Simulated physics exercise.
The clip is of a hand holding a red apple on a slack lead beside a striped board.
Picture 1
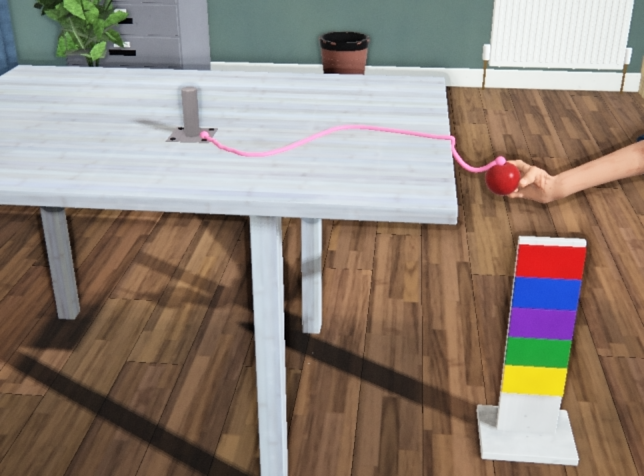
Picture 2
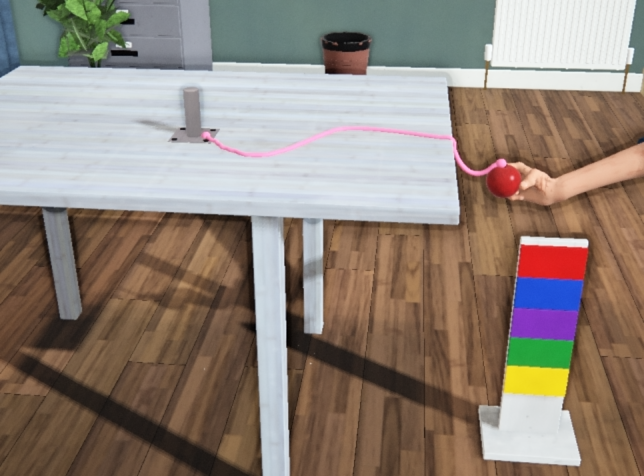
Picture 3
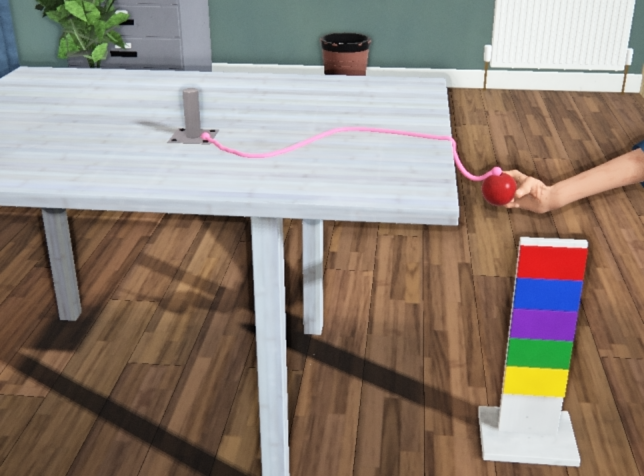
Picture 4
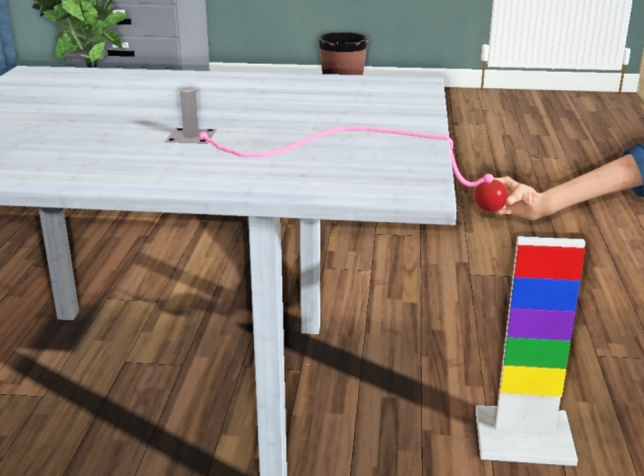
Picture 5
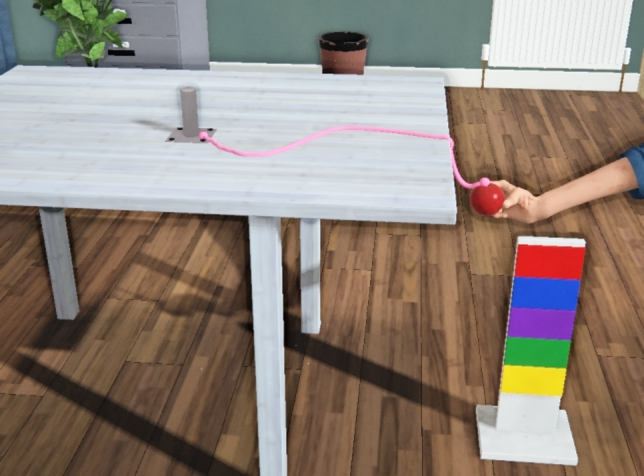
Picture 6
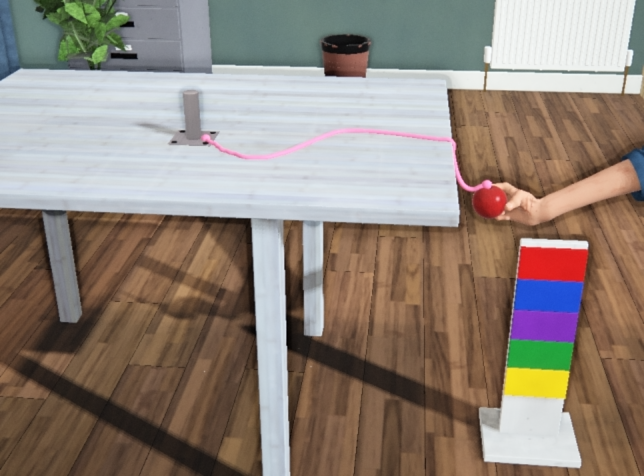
A hand held a red ball on a slack pink cord beside a white table, lowering it slightly and drawing it a little left, near a standing board with coloured stripes.
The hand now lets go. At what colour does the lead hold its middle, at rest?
The lead holds its middle at blue.
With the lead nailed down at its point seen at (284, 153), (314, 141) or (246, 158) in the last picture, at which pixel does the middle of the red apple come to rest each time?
About (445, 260), (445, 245) and (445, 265).
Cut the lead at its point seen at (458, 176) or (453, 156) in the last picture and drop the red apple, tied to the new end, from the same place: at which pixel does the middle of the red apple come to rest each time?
The places are (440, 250) and (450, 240).
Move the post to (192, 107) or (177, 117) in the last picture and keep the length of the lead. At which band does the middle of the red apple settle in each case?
It would be red; red.
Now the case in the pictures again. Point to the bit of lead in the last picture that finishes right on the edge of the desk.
That spot is around (389, 133).
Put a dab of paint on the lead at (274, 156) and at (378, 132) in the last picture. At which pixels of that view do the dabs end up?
At (305, 142), then (441, 147).
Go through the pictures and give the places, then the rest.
Red apple (503, 178); red (551, 263); blue (546, 295); purple (542, 325); green (538, 354); yellow (534, 382), in the first picture.
Red apple (503, 181); lead through (221, 145) (274, 153) (325, 134) (384, 130) (452, 144), in the second picture.
Red apple (499, 189), in the third picture.
Red apple (491, 196); lead through (218, 146) (271, 154) (322, 134) (381, 131) (449, 144), in the fourth picture.
Red apple (487, 199), in the fifth picture.
Red apple (490, 202); lead through (220, 148) (274, 156) (324, 136) (383, 133) (452, 146), in the sixth picture.
Soon after, apple near (478, 287); level with blue.
After that, apple near (425, 284); level with blue.
And then, apple near (454, 294); level with blue.
In the end, apple near (445, 293); level with blue. At blue.
